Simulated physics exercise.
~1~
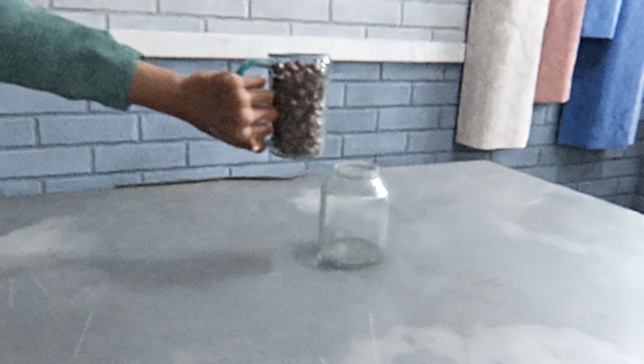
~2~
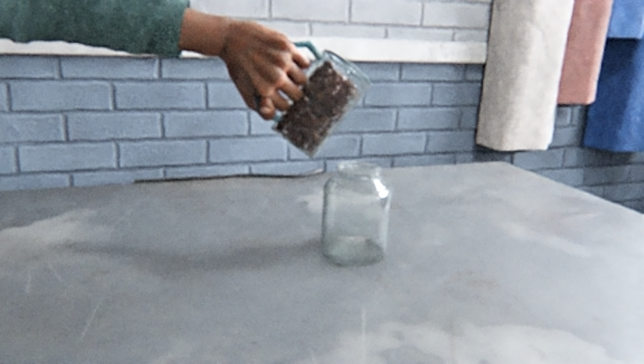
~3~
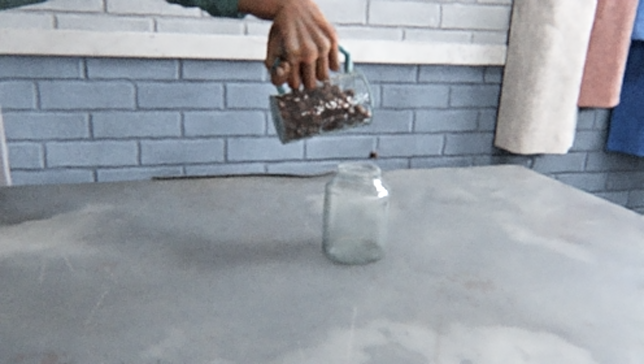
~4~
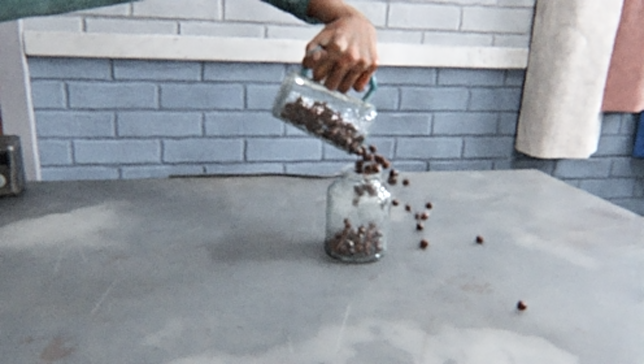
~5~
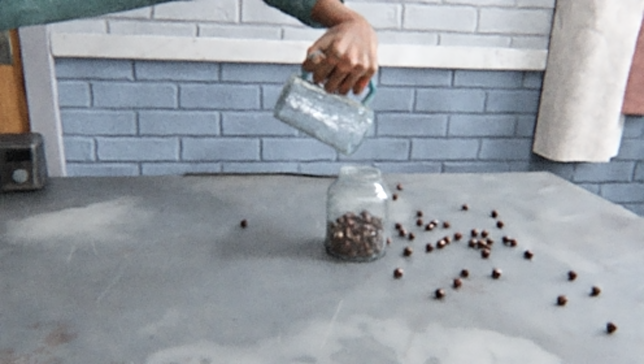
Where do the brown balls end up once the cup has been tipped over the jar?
Most of them end up in the jar, while a smaller part lies scattered on the table around it. Hardly any are left in the cup.
